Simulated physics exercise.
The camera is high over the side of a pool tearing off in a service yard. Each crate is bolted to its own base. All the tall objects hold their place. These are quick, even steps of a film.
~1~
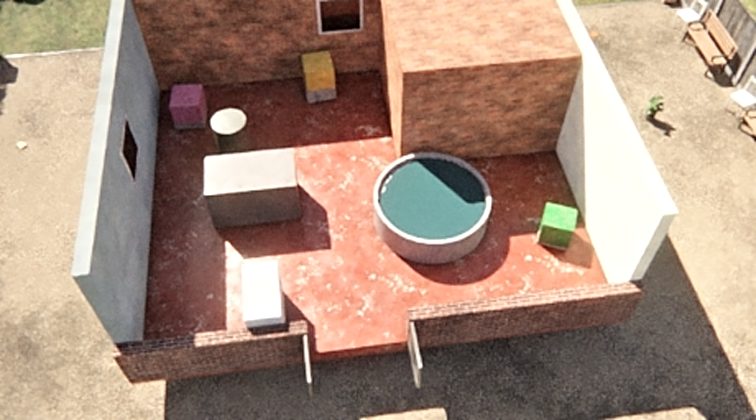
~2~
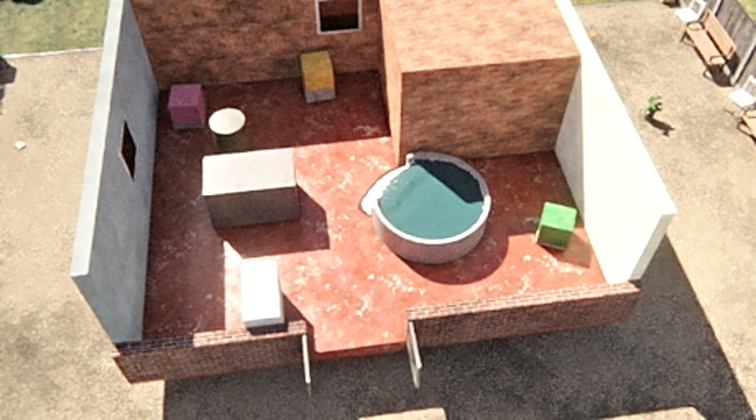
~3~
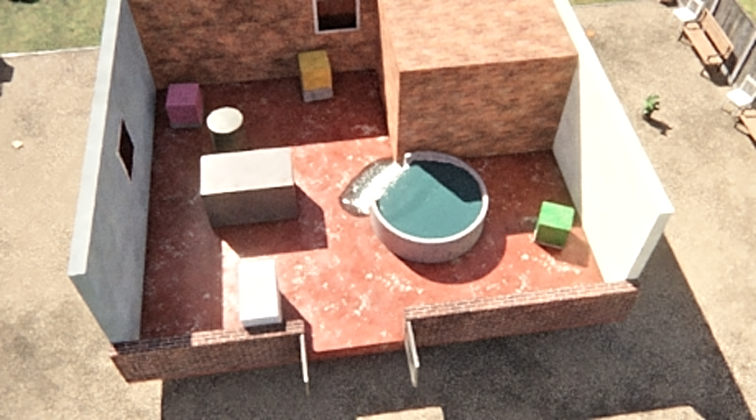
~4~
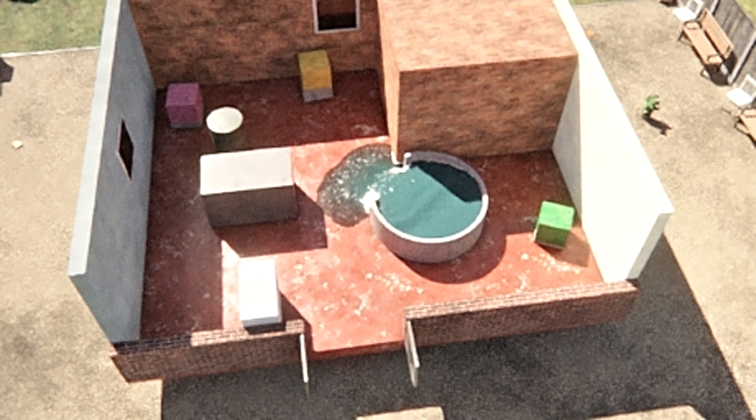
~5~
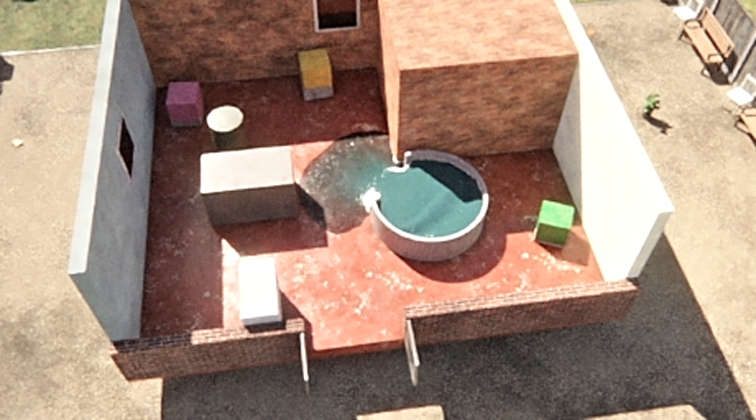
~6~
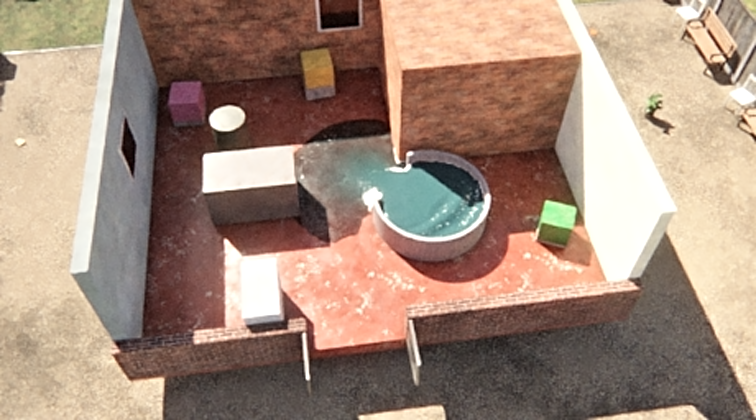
At the start, a round pool of blue-green water stands whole and still in a red-floored, walled yard among colored boxes. Then its rim opens on the left side and water pours out. The water spreads leftward across the floor, reaching the large gray block and widening into a dark, wet patch.
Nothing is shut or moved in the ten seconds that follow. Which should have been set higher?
In the end: The yellow crate escapes dry; the pink crate is wetted; the green crate escapes dry.
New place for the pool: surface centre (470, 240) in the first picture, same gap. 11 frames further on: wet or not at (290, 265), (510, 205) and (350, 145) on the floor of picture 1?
As listed: Flooded, no water, awash.
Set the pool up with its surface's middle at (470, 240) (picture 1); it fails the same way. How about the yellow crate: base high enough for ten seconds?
Then: Yellow keeps dry.
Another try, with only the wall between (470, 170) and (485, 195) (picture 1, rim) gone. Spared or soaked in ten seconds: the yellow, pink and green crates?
One by one: The yellow crate stays dry; the pink crate escapes it; the green crate gets wet.
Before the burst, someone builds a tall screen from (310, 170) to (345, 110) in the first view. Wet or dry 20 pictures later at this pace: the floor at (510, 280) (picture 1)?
Answer: Dry.
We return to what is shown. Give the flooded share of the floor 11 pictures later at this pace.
About 35 per cent.
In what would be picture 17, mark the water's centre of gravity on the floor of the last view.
I would point to (367, 176).
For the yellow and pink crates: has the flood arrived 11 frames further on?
One by one: Yellow reached, pink reached.
A moment on, water covers 25 % of the floor; the yellow crate water round its plinth, the pink crate not reached, the green crate not reached.
Next, water covers 35 % of the floor; the yellow crate water round its plinth, the pink crate water round its plinth, the green crate not reached.
Then, water covers 45 % of the floor; the yellow crate water round its plinth, the pink crate water round its plinth, the green crate not reached.
Later, water covers 55 % of the floor; the yellow crate water round its plinth, the pink crate water round its plinth, the green crate not reached.
In the end, water covers 75 % of the floor; the yellow crate stayed above the water, the pink crate was topped, the green crate stayed above the water.
